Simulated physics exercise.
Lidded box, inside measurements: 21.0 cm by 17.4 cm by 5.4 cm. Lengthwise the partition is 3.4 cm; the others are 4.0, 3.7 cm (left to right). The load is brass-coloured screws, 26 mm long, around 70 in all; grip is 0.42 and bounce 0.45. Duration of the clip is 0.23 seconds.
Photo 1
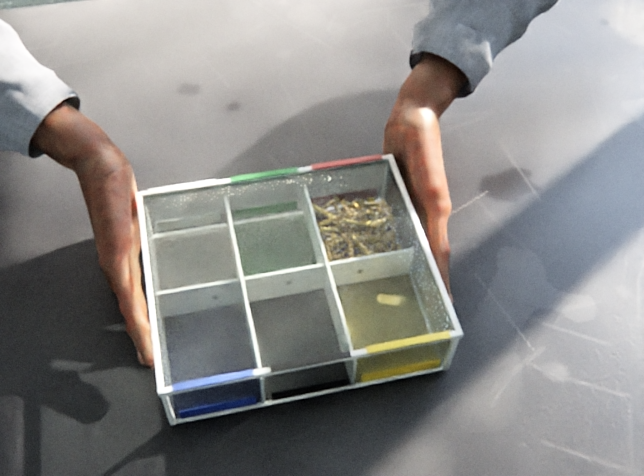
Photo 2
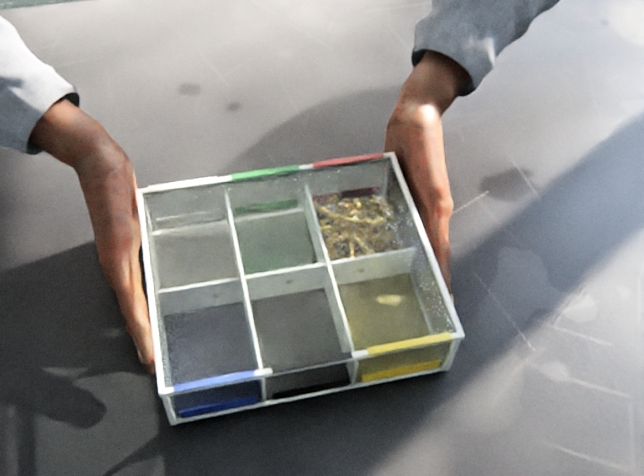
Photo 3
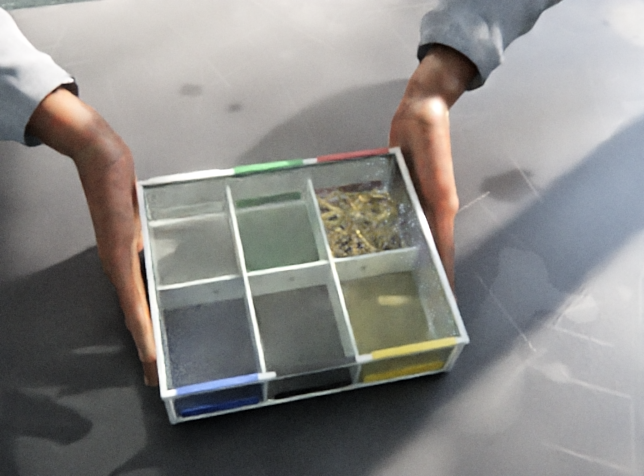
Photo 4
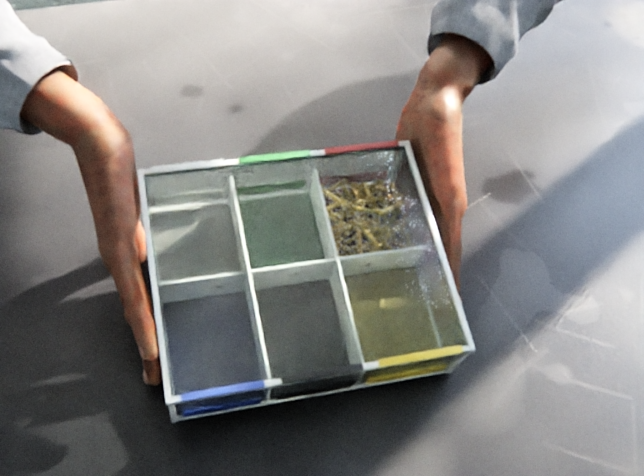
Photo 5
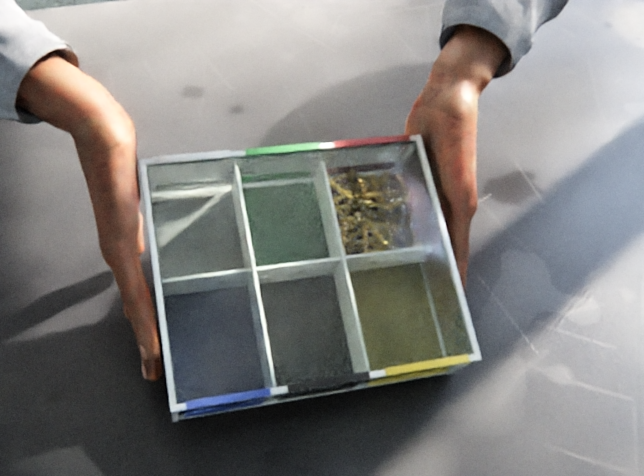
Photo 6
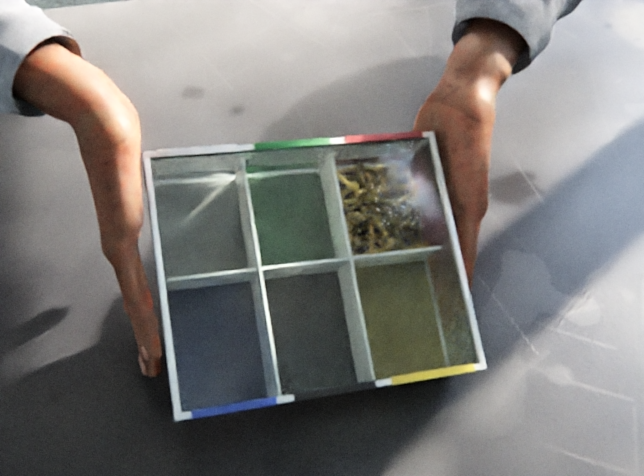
A clear-lidded box with six compartments is held between two hands above a smooth grey surface, seen from above in sunlight and shadow. Brass-coloured screws fill the back right compartment beneath a red edge strip, with green beside it and blue, black and yellow along the front. The hands gradually tilt the box, right front corner lowest, while the screws stay in their compartment and the camera stays still.
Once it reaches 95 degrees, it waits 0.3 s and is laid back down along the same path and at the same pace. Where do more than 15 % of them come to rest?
At the end, red: Beats the threshold, blue: Fails to beat the threshold, green: Fails to beat the threshold, yellow: Beats the threshold, white: Fails to beat the threshold, black: Fails to beat the threshold.
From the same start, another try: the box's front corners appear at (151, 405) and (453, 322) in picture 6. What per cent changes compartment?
My guess is close to 35 per cent.
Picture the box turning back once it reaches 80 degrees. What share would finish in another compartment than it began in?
That works out to close to 25 percent.
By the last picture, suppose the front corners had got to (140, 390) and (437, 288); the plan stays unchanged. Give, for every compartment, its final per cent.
Each compartment ends with this per cent: Red 75, blue 0, green 5, yellow 0, white 20 and black 0.
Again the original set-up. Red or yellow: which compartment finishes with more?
More ends up in the red one.
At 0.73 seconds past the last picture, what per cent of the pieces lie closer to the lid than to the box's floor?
Close to 60 in a hundred.
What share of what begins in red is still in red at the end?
That comes out at about 60 percent.
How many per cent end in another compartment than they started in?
Roughly 40 %.
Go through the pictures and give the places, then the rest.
The first picture shows box tilt 0 degrees, front corners at (164, 389) and (456, 333); red 100 %.
The second picture shows box tilt 1 degrees, front corners at (165, 390) and (457, 334).
The third picture shows box tilt 5 degrees, front corners at (167, 393) and (461, 339), lowest corner right front.
The fourth picture shows box tilt 11 degrees, front corners at (172, 398) and (468, 346), lowest corner right front.
The fifth picture shows box tilt 18 degrees, front corners at (176, 405) and (474, 355), lowest corner right front.
The sixth picture shows box tilt 24 degrees, front corners at (181, 413) and (479, 364), lowest corner right front; red 100 %.
Then, 0.73 s after the last picture, tilt 95 degrees; red 65 %, yellow 35 %.
Then, 1.22 s after the last picture, tilt 50 degrees; red 60 %, yellow 40 %.
Then, 1.77 s after the last picture, tilt 0 degrees; red 60 %, yellow 40 %.
In the end, red 60 %, blue 0 %, green 0 %, yellow 40 %, white 0 %, black 0 %.
